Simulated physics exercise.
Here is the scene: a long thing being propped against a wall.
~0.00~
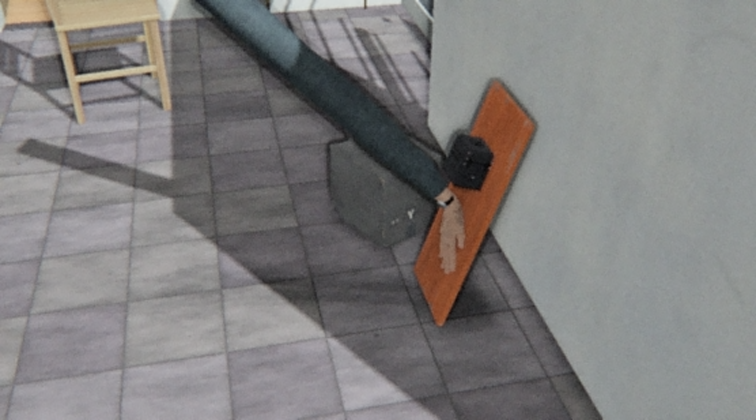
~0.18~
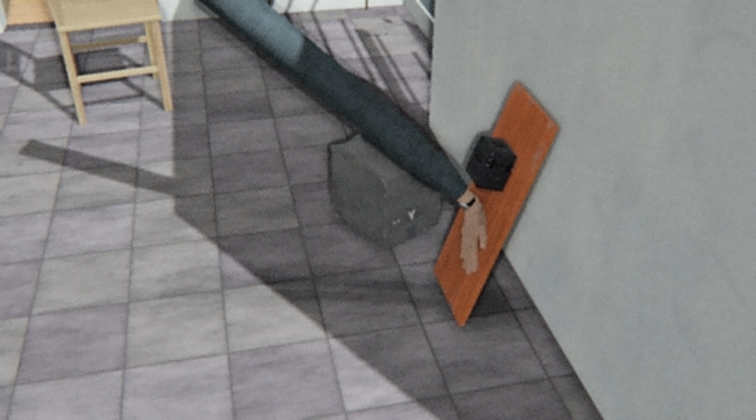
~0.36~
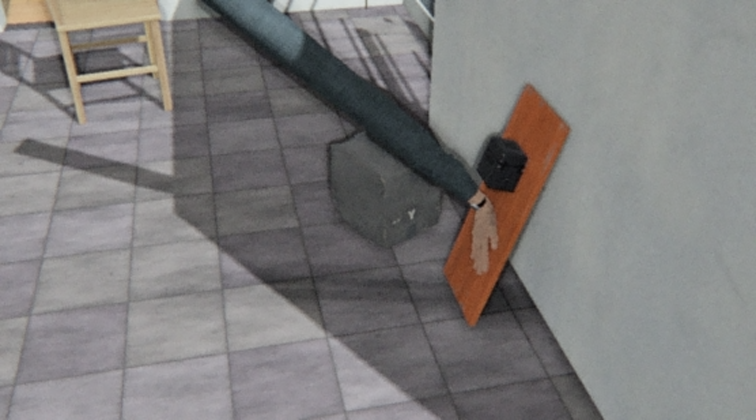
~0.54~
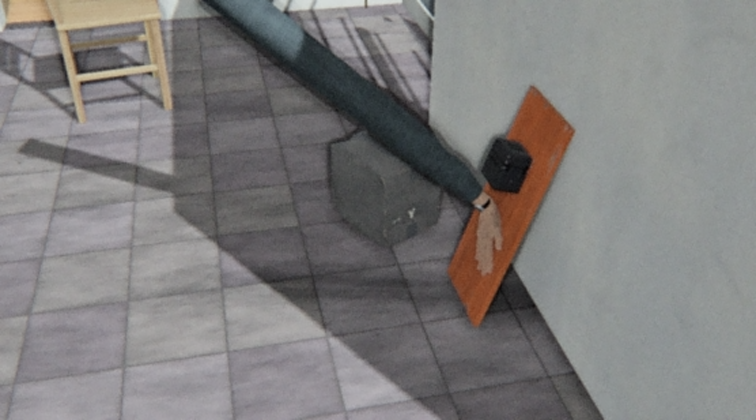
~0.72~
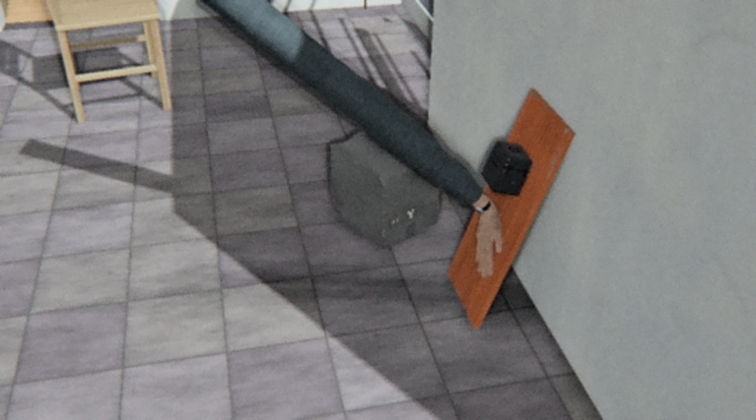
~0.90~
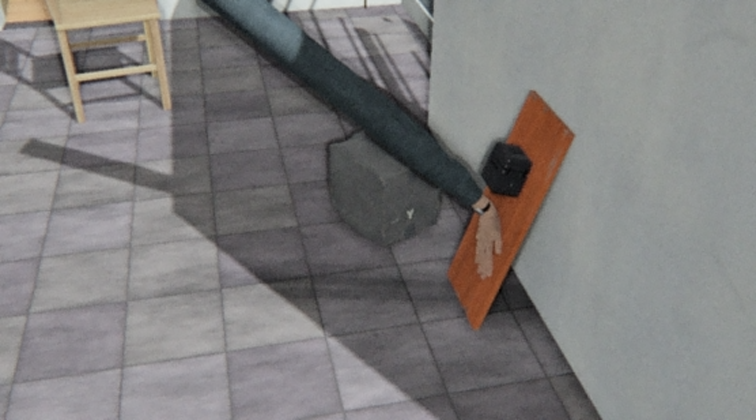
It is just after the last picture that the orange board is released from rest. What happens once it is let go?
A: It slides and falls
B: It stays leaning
(B) It stays leaning.
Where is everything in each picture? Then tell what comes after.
The first frame shows on its way; orange board (467, 206); grey box (385, 185).
The second frame shows on its way; orange board (489, 207); grey box (386, 186).
The third frame shows on its way; orange board (500, 208); grey box (386, 185).
The fourth frame shows on its way; orange board (504, 209); grey box (386, 184).
The fifth frame shows leant on the wall, still held; orange board (504, 212); grey box (385, 185).
The sixth frame shows leant on the wall, still held; orange board (504, 213); grey box (384, 185).
By 1.30 s, all is still.
By 1.80 s, orange board resting near (504, 213).
When it is over (2.2 s), both as before. End places, in pixels of the last picture, orange board near (504, 213). The board remains leaning.
